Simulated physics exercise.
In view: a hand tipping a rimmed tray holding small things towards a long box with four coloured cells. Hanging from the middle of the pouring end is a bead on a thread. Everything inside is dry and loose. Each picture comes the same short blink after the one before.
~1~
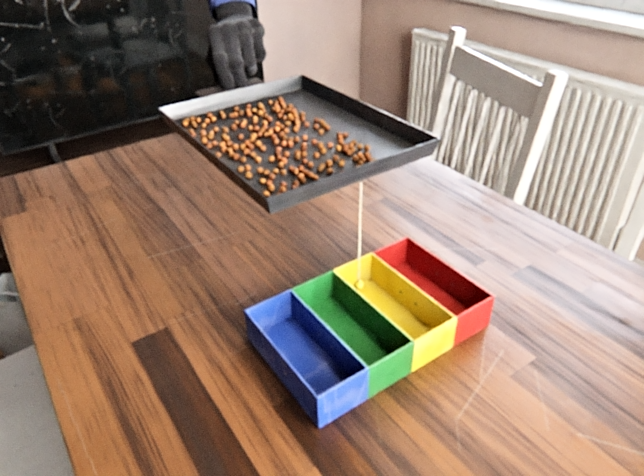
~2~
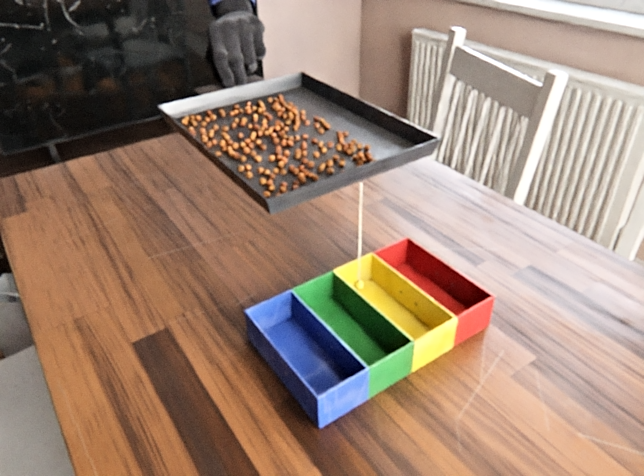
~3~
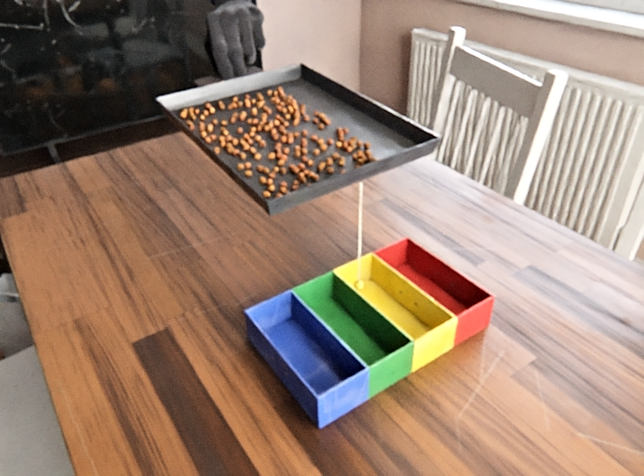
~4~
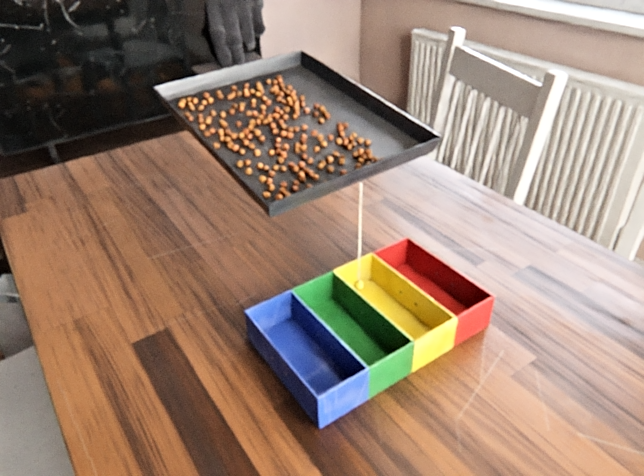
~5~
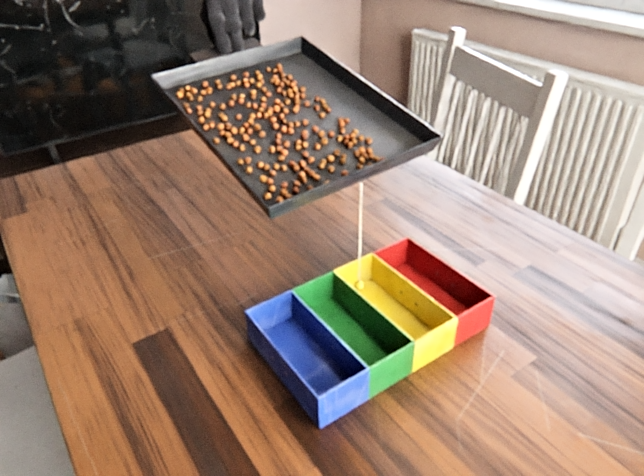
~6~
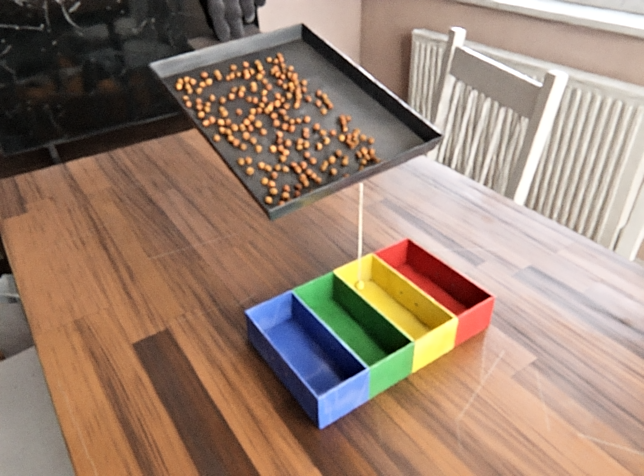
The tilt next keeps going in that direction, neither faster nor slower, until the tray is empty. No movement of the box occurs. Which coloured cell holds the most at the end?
The blue cell holds the most.
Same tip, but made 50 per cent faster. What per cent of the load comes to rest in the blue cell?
It would come out near 70 per cent.
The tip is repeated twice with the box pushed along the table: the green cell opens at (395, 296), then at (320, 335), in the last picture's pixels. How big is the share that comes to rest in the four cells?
Trial 1 near 20 %, trial 2 near 100 %.
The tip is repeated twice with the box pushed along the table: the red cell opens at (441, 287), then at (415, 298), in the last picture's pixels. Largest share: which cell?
First try: Blue. Second try: The green cell.
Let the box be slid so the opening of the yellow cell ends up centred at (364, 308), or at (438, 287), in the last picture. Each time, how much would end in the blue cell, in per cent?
Trial 1 near 30 percent, trial 2 near 30 percent.
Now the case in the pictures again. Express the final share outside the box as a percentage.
10 per cent.
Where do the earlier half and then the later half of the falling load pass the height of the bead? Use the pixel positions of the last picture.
First part (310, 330), rest (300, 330).
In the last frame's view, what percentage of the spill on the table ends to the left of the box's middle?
That's roughly 90 per cent of the pieces.
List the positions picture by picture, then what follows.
The first frame shows corners of the pouring end at (269, 195) and (434, 138), level; middle of the load at (273, 137), cereal balls; bead on its thread at (359, 285); blue cell at (343, 395); green cell at (391, 367); yellow cell at (434, 341); red cell at (473, 318).
The second frame shows corners of the pouring end at (269, 196) and (434, 138), level; middle of the load at (273, 136).
The third frame shows corners of the pouring end at (269, 198) and (435, 137), tipped barely, lowest at the left corner; middle of the load at (273, 132).
The fourth frame shows corners of the pouring end at (270, 200) and (435, 136), tipped a little, lowest at the left corner; middle of the load at (273, 126).
The fifth frame shows corners of the pouring end at (271, 203) and (437, 135), tipped a little, lowest at the left corner; middle of the load at (273, 120).
The sixth frame shows corners of the pouring end at (271, 206) and (438, 135), tipped clearly, lowest at the left corner; middle of the load at (274, 116), about a third on the move; blue cell at (344, 396); green cell at (392, 368); yellow cell at (435, 342); red cell at (474, 319).
Soon, tray tipped steeply; nearly all on the tray; a small part in the blue cell; a stray few in the green cell; a small part falling or outside the box.
A while on, tray tipped past a quarter turn; a small part on the tray; about half in the blue cell; a small part in the green cell; about a third falling or outside the box.
Towards the end, tray tipped past a quarter turn; about two thirds in the blue cell; about a quarter in the green cell; a small part falling or outside the box.
Finally, tray tipped past a quarter turn; about two thirds in the blue cell; about a quarter in the green cell; none in the yellow cell; none in the red cell; a small part outside the box.
